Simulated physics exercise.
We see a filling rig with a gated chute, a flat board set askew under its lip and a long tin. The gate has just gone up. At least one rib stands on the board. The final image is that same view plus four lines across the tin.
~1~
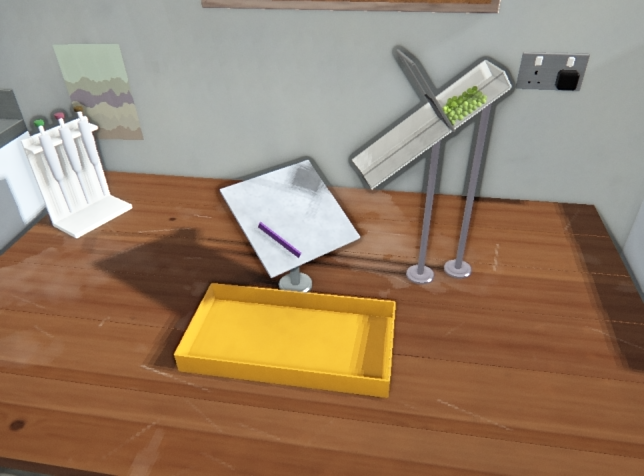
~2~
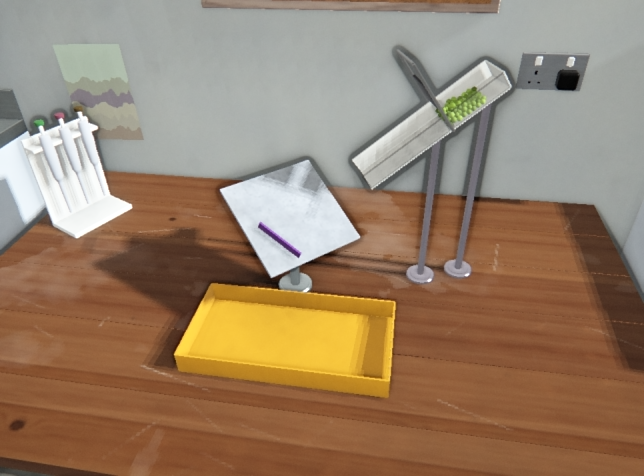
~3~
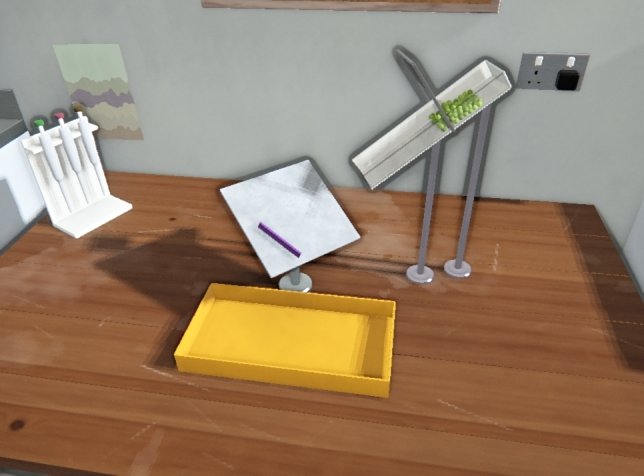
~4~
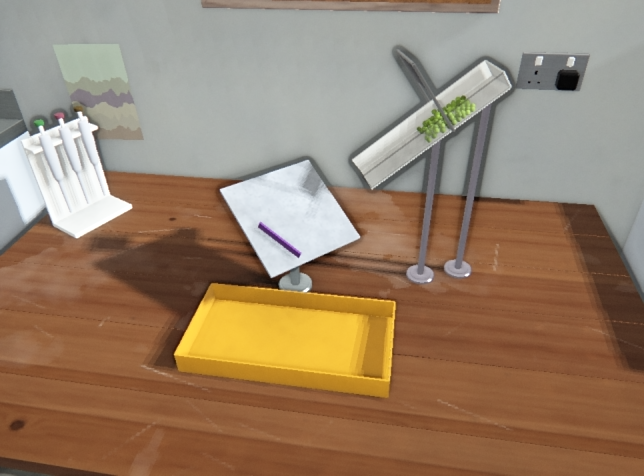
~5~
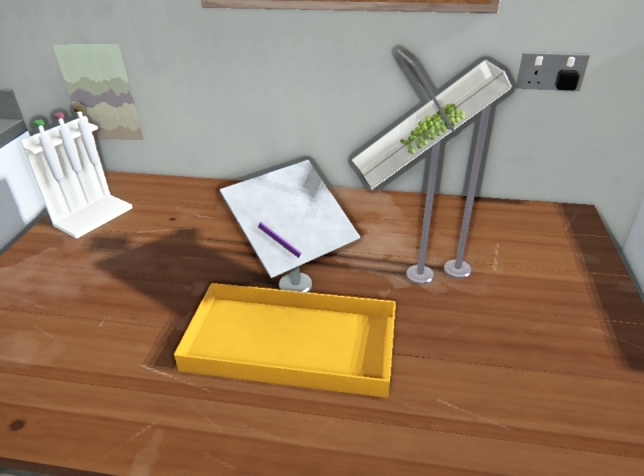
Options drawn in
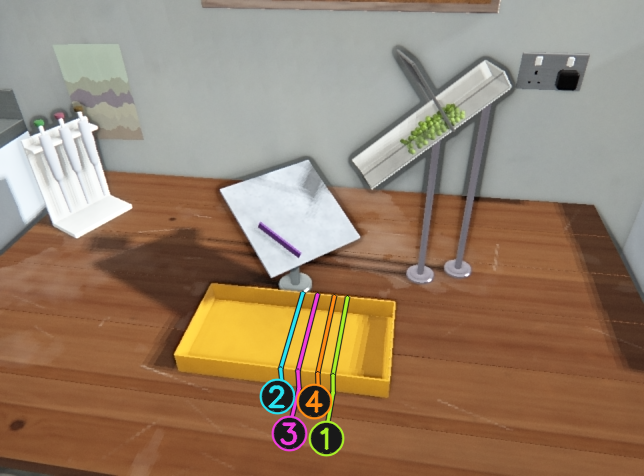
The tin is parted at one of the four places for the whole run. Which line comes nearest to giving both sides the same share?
Line 4 does it best.
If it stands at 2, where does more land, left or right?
Right.
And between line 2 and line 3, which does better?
It is 3.
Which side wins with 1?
More lands on the left.
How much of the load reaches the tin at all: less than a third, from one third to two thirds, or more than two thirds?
More than two thirds.
On the marked copy, line 1 crosses the front rim at (333, 374); line 2 crosses the front rim at (280, 367); line 3 crosses the front rim at (298, 370); line 4 crosses the front rim at (317, 372).
For line 1, of what is caught, most on the left of the divider, a small part on the right.
For line 2, of what is caught, a small part on the left of the divider, nearly all on the right.
For line 3, of what is caught, about a quarter on the left of the divider, most on the right.
For line 4, of what is caught, about two thirds on the left of the divider, about a third on the right.
